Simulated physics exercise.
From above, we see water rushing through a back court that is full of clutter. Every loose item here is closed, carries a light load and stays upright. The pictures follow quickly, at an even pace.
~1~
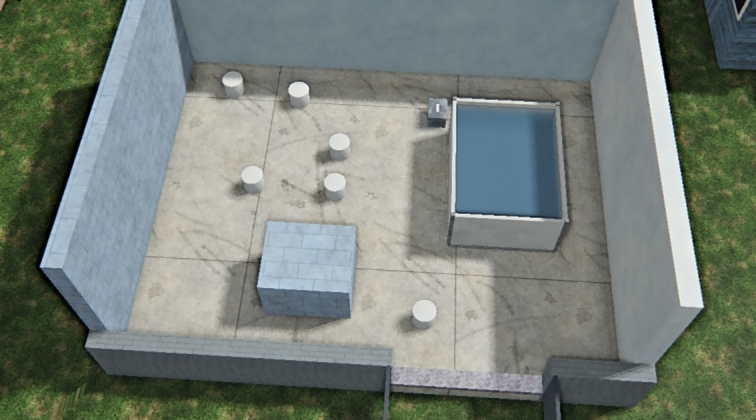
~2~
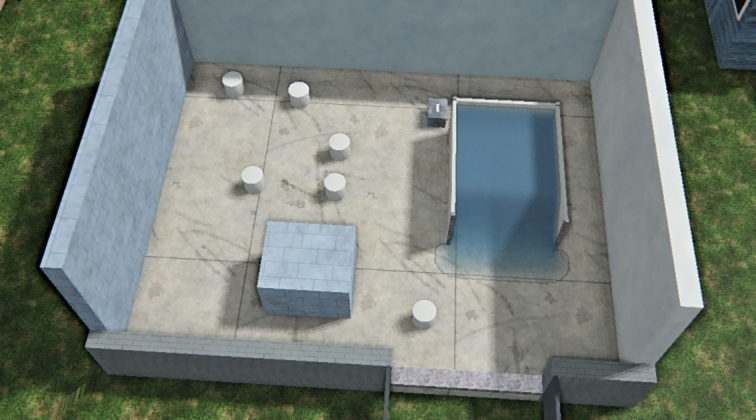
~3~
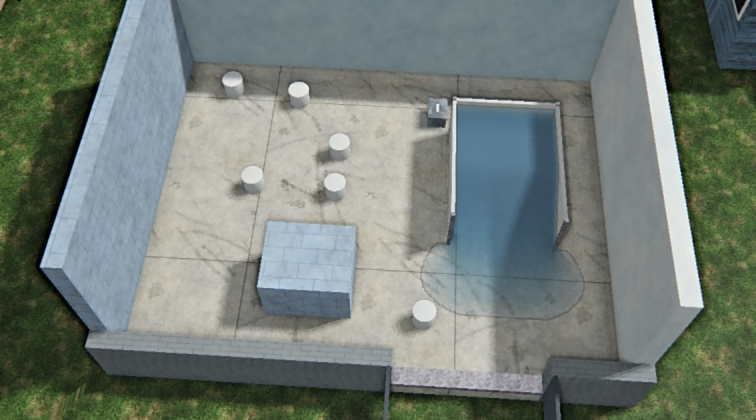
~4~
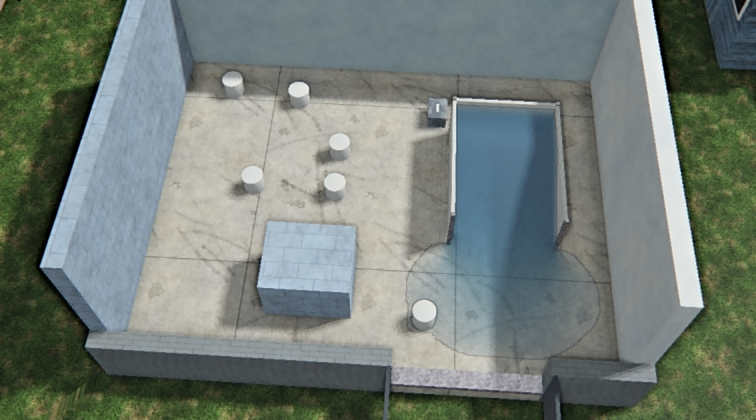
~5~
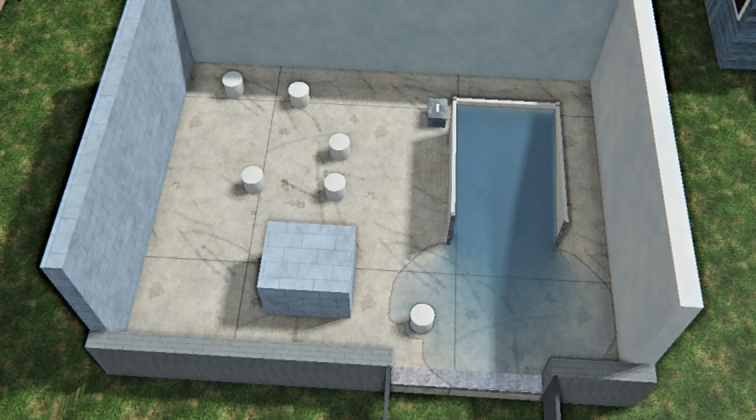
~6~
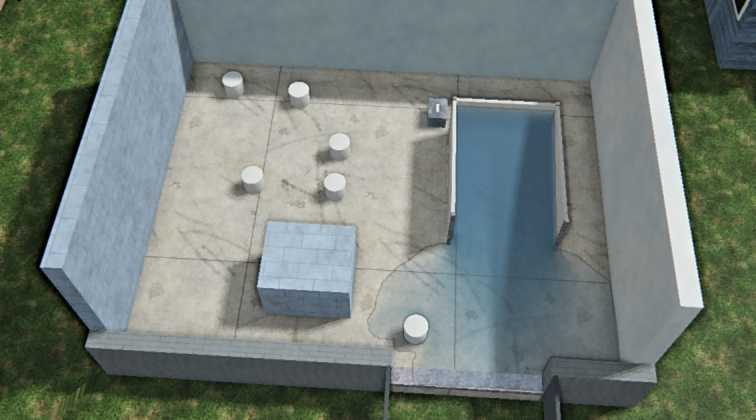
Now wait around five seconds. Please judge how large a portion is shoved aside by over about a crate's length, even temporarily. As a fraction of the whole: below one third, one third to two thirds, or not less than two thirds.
The fraction is below one third.
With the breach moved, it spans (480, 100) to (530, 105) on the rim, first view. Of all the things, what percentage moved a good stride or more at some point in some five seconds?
That should be close to 30 percent.
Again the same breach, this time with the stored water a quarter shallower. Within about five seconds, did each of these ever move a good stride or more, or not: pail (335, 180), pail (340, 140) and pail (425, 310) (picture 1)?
The first came up short, the next came up short, and the last did it.
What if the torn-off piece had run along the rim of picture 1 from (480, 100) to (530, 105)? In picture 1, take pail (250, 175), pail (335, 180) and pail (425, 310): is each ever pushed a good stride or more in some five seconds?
In that order: Not that far, no, under that.
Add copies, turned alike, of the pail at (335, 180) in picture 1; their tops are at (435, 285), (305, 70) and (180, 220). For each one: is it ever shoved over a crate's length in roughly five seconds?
The first travels far, the second sits tight, the third sits tight.
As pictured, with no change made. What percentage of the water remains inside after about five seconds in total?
It comes out at 44 parts in a hundred.
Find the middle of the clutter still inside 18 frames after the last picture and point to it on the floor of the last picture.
The average sits close to (317, 139).
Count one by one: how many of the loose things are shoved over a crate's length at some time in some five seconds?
It totals 1.
A moment on, 1 of 7 are well off their spots; 0 afloat.
Next, 1 of 7 are well off their spots; 0 afloat.
Later, 1 of 7 are well off their spots; 0 afloat.
In the end, 1 of 7 are well off their spots, and 1 have been at some point; 0 afloat.
